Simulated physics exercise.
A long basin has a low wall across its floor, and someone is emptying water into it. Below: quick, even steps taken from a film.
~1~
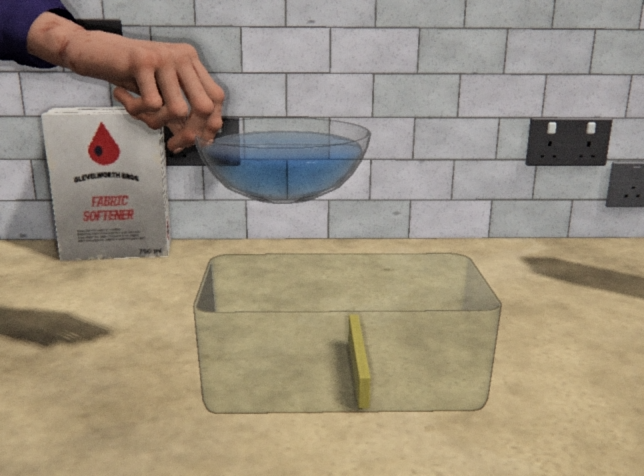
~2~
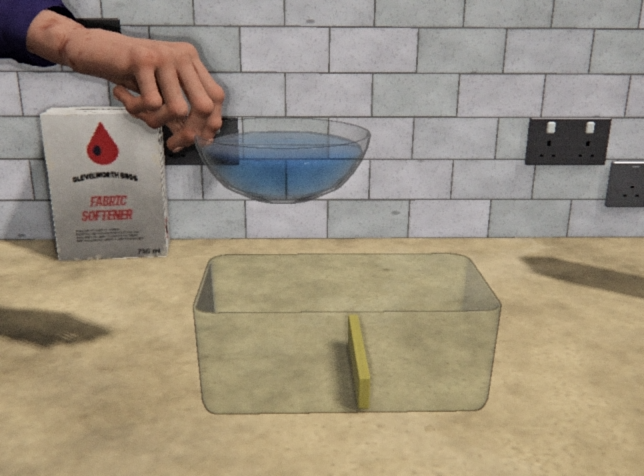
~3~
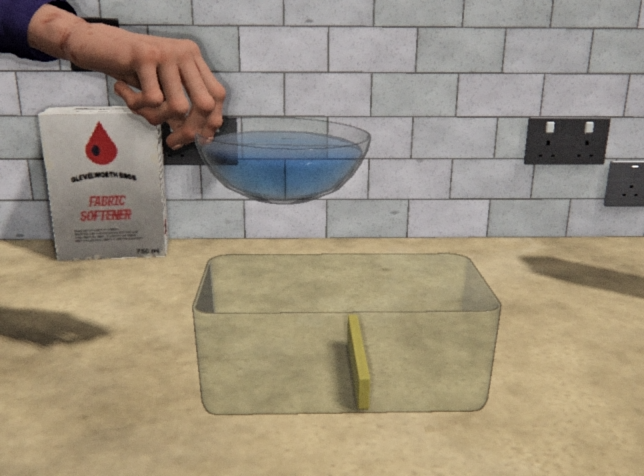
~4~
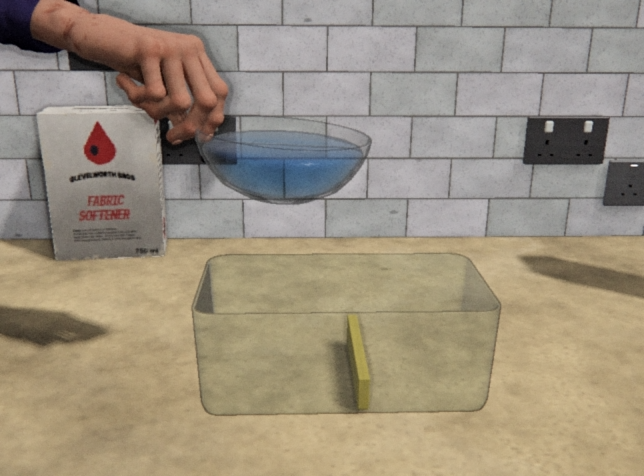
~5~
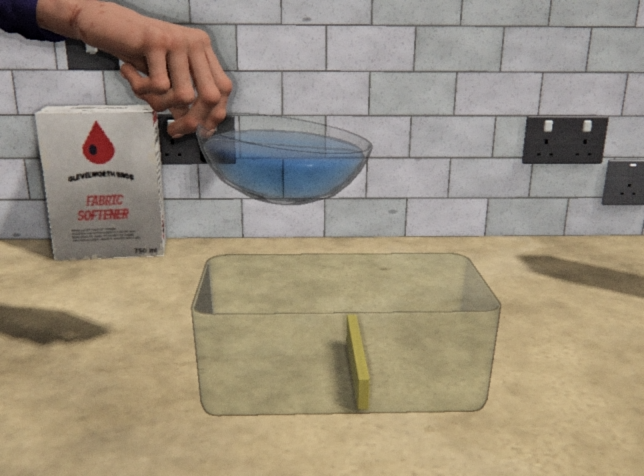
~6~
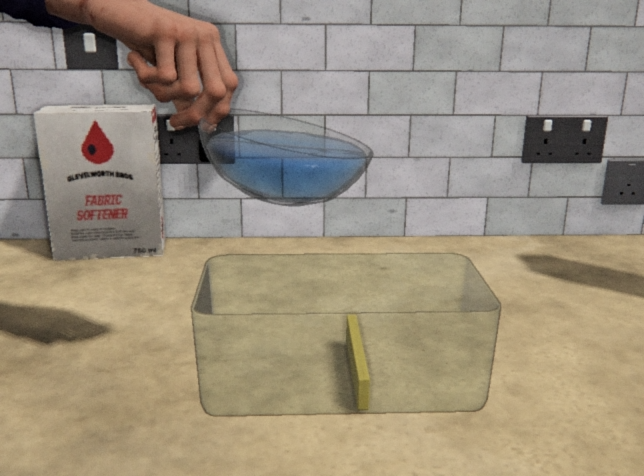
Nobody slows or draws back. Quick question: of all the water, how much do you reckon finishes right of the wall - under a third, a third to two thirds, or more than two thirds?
The share right of the wall falls into the top range, past two thirds.
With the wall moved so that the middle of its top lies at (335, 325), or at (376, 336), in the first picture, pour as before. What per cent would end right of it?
Case 1: 95 %; case 2: 75 %.
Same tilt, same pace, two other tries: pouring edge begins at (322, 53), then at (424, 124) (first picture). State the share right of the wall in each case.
Estimate: 65 per cent, then 65 per cent.
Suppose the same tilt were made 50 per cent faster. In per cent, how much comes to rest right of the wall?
I'd say roughly 65 in every hundred ends up there.
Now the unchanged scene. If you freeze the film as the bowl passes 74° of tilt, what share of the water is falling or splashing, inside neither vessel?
Around 40 percent.
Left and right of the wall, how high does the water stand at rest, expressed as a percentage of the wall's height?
Near 20 in a hundred to the left, 80 to the right.
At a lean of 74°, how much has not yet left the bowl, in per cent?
It works out to close to 20 percent.
A moment on, the bowl is tipped part way and 21 per cent is still to pour, 0 is left of the wall and 37 right of it.
Next, the bowl is tipped right over and 0 per cent is still to pour, 17 is left of the wall and 80 right of it.
Then the bowl is tipped right over and 0 per cent is still to pour, 24 is left of the wall and 74 right of it.
Later the bowl is tipped right over and 0 per cent is still to pour, 24 is left of the wall and 74 right of it.
Finally, 24 per cent lies left of the wall, 74 right of it and 2 outside.
